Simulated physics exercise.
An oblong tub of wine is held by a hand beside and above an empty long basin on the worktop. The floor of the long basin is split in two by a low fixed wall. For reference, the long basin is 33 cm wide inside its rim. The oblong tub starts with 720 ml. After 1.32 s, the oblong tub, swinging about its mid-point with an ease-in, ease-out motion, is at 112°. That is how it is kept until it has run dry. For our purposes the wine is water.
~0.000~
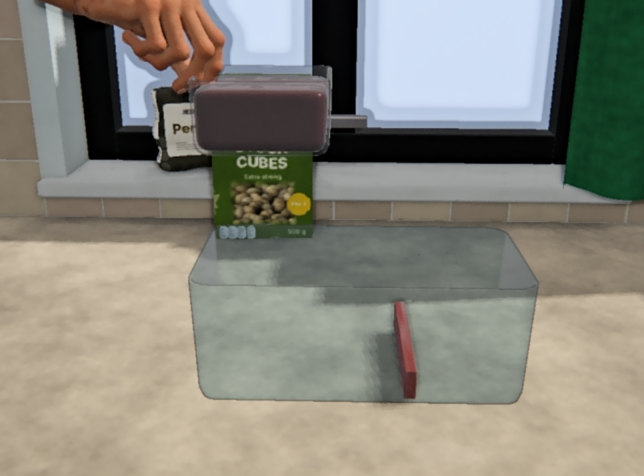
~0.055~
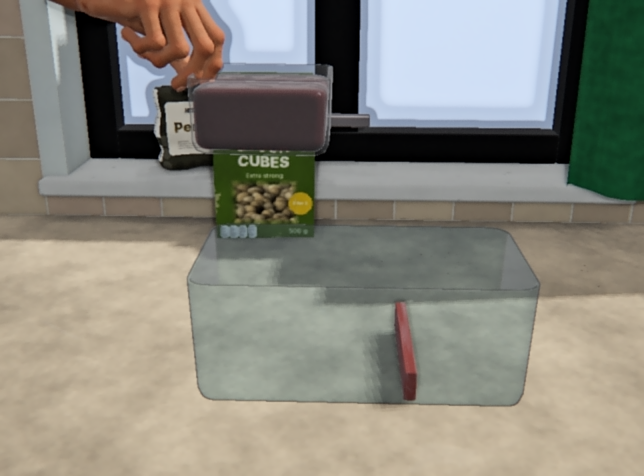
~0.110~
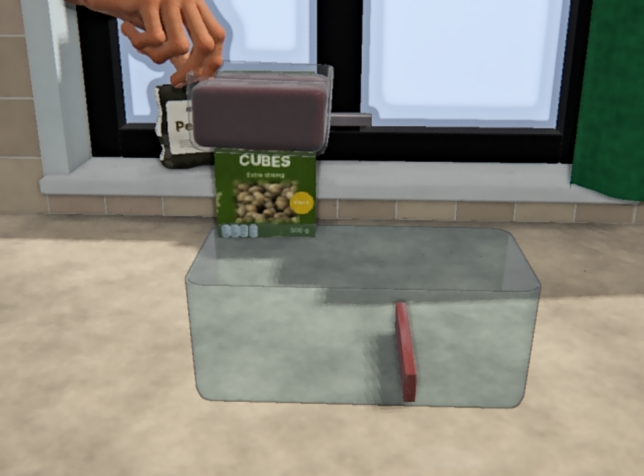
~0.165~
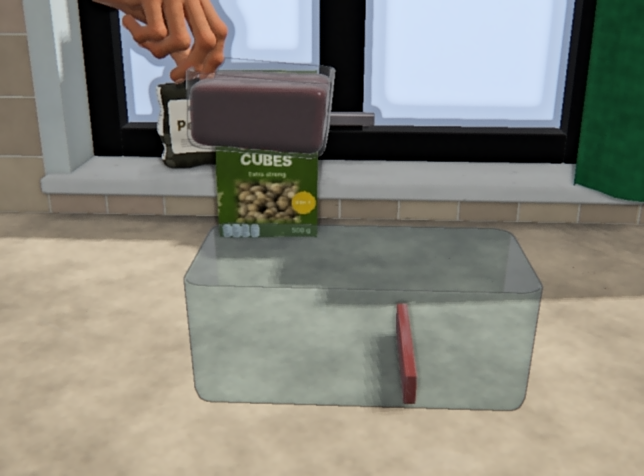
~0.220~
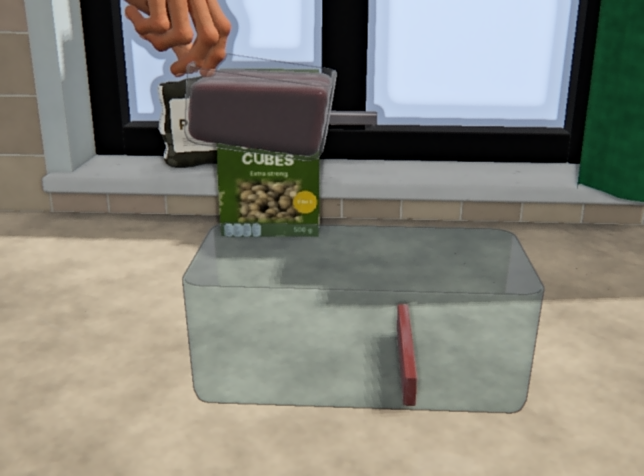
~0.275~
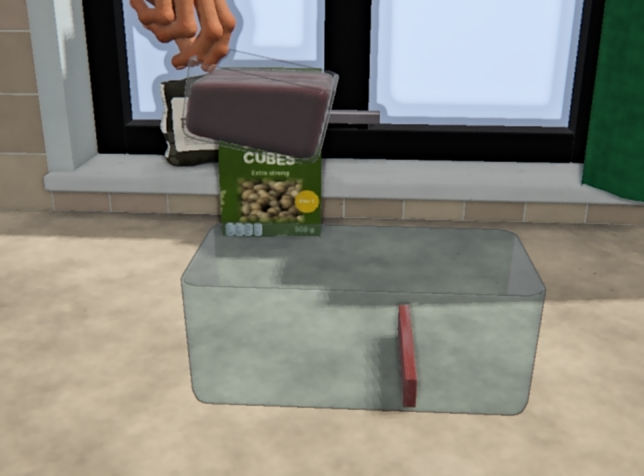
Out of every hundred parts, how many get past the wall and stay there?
About 54 out of 100.
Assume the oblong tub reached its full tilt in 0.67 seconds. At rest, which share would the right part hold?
In that case, some 35 percent.
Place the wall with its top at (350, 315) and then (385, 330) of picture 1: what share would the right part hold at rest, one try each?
In order, 80 and 65 per cent.
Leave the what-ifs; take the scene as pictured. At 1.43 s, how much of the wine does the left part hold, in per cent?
Roughly 46 in a hundred.
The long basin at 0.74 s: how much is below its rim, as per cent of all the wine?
Around 20 percent.
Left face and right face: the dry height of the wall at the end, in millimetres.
Noted: Left near 22 mm, right near 10 mm.
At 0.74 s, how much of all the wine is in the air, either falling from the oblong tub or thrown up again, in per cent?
Around 36 in a hundred.
After 0.74 s the tilt is 66° and 44 per cent is still to pour, 7 is left of the wall and 13 right of it.
After 1.08 s the tilt is 103° and 7 per cent is still to pour, 32 is left of the wall and 54 right of it.
After 1.43 s the tilt is 112° and 0 per cent is still to pour, 46 is left of the wall and 54 right of it.
After 1.82 s the tilt is 112° and 0 per cent is still to pour, 46 is left of the wall and 54 right of it.
In the end 46 per cent lies left of the wall, 54 right of it and 1 outside.
